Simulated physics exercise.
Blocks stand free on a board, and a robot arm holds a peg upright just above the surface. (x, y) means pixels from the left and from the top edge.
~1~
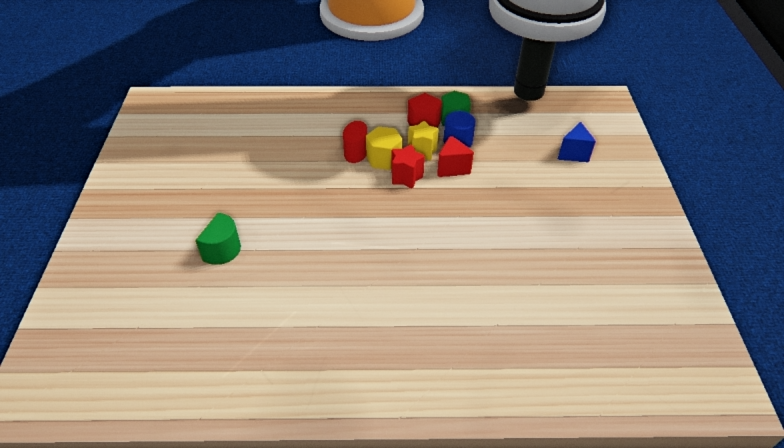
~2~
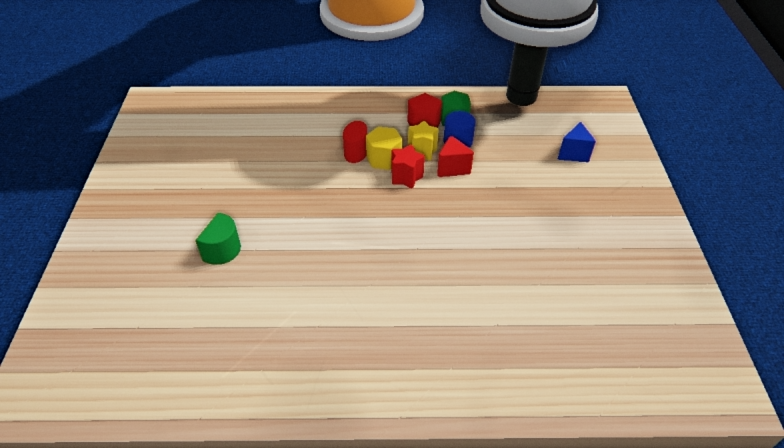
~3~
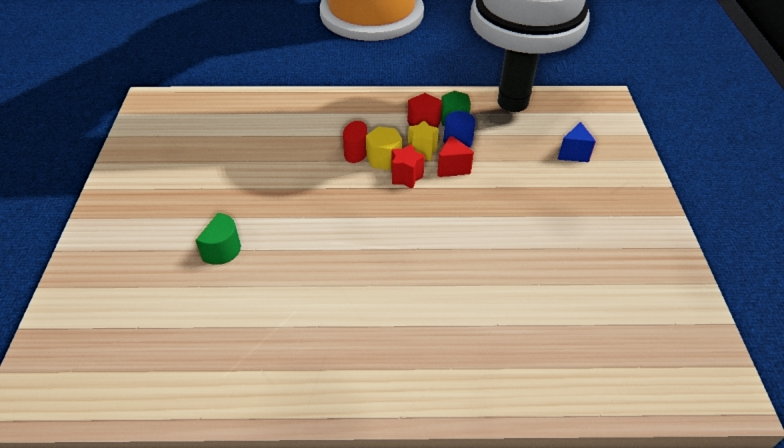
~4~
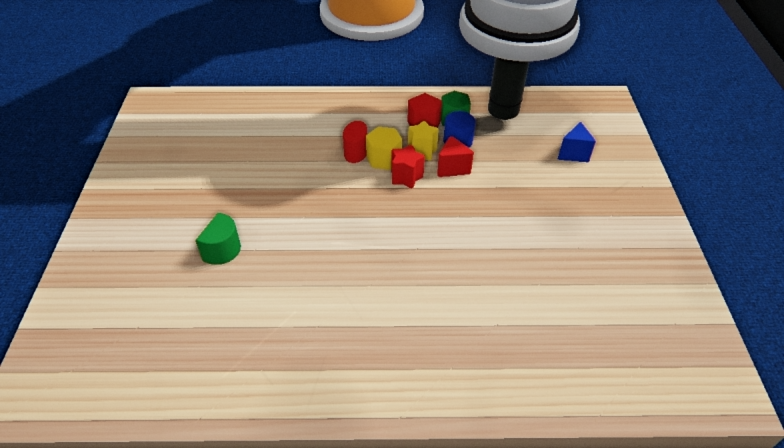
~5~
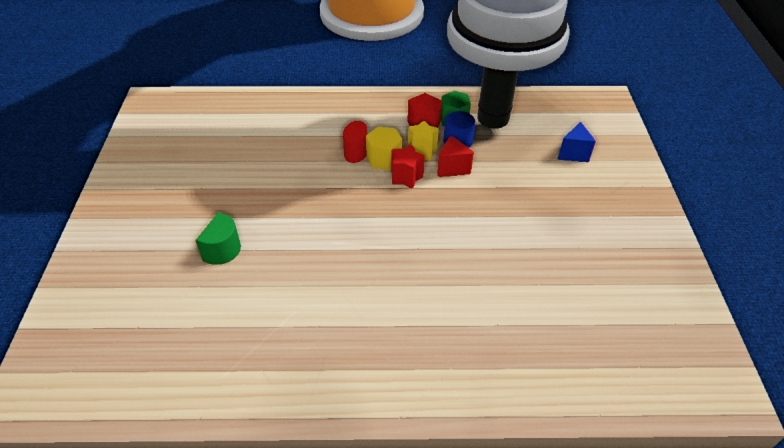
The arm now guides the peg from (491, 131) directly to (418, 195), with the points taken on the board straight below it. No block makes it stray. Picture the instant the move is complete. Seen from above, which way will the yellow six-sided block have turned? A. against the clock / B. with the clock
The one that fits is A, against the clock.
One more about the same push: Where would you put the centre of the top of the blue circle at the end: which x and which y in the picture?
It will end up at (428, 129).
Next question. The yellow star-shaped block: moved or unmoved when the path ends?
It does get moved.
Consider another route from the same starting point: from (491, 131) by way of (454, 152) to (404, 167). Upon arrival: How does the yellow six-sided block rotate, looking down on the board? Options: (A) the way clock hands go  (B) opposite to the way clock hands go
I'll go with B - opposite to the way clock hands go.
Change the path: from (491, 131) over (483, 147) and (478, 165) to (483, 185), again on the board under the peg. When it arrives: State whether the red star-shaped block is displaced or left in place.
By the end it is where it was.
What follows on the original path. One third of the way, peg at (469, 140); yellow star-shaped block at (409, 130); blue circle at (438, 126).
Two thirds of the way, peg at (445, 161); yellow six-sided block at (377, 137), turned 20° anticlockwise; yellow star-shaped block at (399, 124), turned 30° anticlockwise; red triangular block at (438, 169), turned 40° anticlockwise; blue circle at (428, 129).
At the end, peg at (418, 184); yellow six-sided block at (377, 137), turned 20° anticlockwise; red star-shaped block at (392, 161), turned 70° clockwise; yellow star-shaped block at (399, 124), turned 30° anticlockwise; red triangular block at (416, 194), turned 55° anticlockwise; blue circle at (428, 129).
